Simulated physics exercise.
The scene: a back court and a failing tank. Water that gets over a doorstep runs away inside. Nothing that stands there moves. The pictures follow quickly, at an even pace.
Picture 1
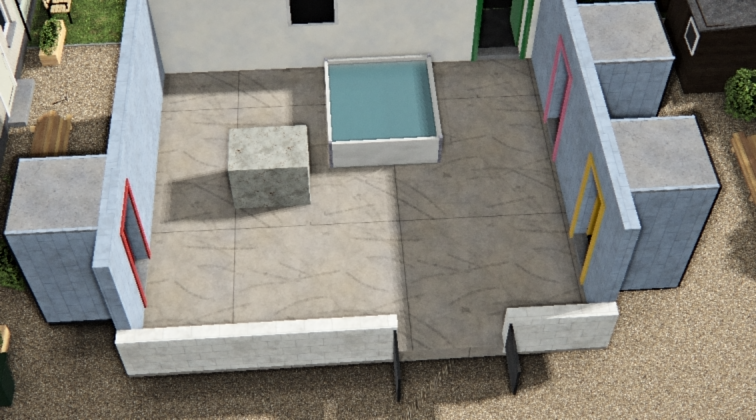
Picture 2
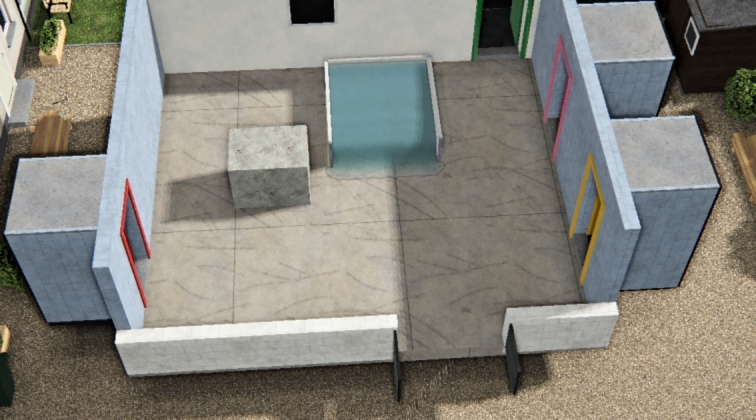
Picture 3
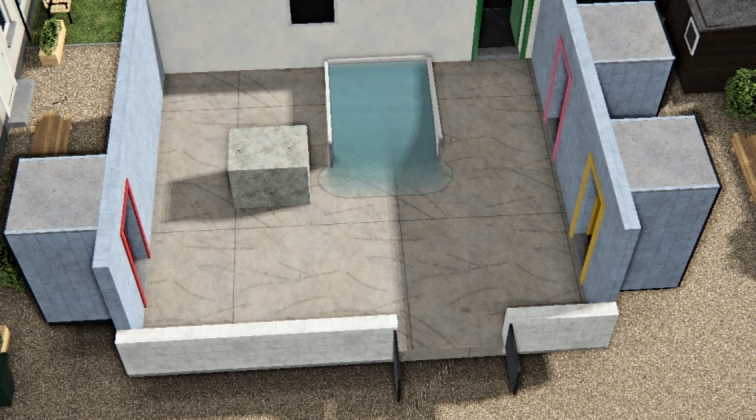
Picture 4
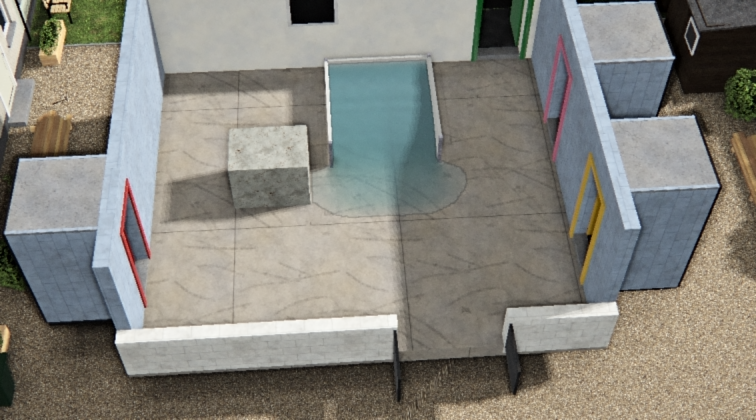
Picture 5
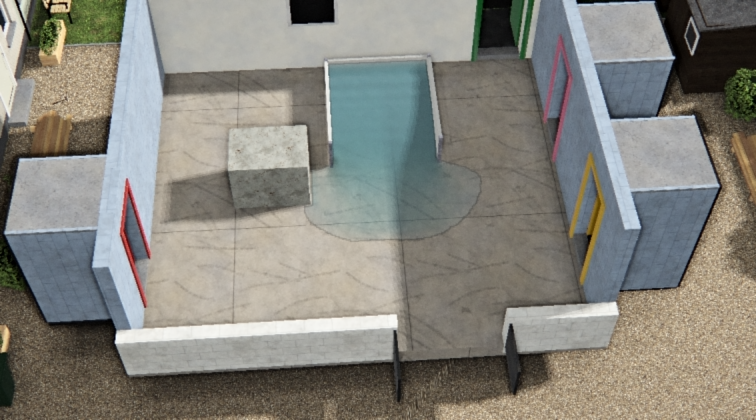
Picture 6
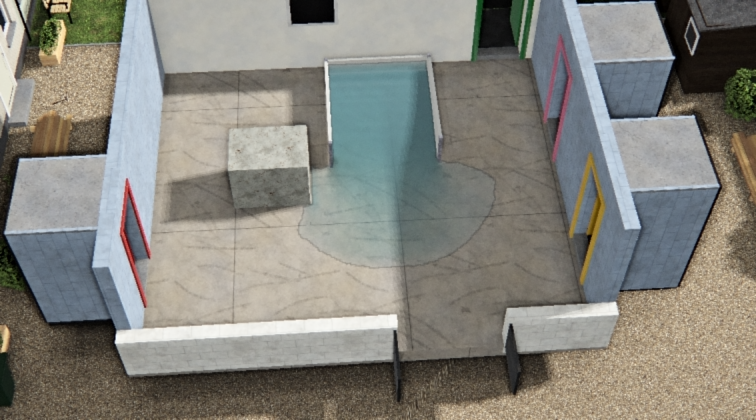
Water pours from the open front of a tank and spreads across the paved court.
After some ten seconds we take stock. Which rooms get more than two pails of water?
One by one: The green door holds within the limit; the pink door holds within the limit; the red door floods; the yellow door holds within the limit.
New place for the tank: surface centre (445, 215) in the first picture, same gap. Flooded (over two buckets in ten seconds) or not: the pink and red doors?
One by one: The pink one stays under; the red one holds.
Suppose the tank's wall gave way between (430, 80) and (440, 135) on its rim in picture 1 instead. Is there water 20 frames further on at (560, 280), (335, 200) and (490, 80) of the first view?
In turn: Wet, dry, under water.
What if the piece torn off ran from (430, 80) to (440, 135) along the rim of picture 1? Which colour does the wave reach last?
Last comes the red-painted one.
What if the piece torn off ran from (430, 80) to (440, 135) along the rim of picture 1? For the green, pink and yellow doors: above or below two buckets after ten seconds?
My reading: The green door passes that mark; the pink door takes more; the yellow door holds.
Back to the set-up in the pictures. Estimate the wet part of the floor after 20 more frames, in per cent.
Close to 45 %.
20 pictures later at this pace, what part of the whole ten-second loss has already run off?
Near 45 in a hundred.
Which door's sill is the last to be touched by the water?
That is the green door.
A moment on, water covers 30 % of the floor; the green door not reached, the pink door not reached, the red door not reached, the yellow door not reached.
Next, water covers 40 % of the floor; the green door not reached, the pink door not reached, the red door not reached, the yellow door wet at the sill, nothing in.
Then, water covers 45 % of the floor; the green door not reached, the pink door not reached, the red door wet at the sill, nothing in, the yellow door wet at the sill, nothing in.
Later, water covers 65 % of the floor; the green door not reached, the pink door wet at the sill, nothing in, the red door over two buckets in, the yellow door wet at the sill, nothing in.
In the end, water covers 90 % of the floor; the green door wet at the sill, nothing in, the pink door wet at the sill, nothing in, the red door over two buckets in, the yellow door wet at the sill, nothing in.
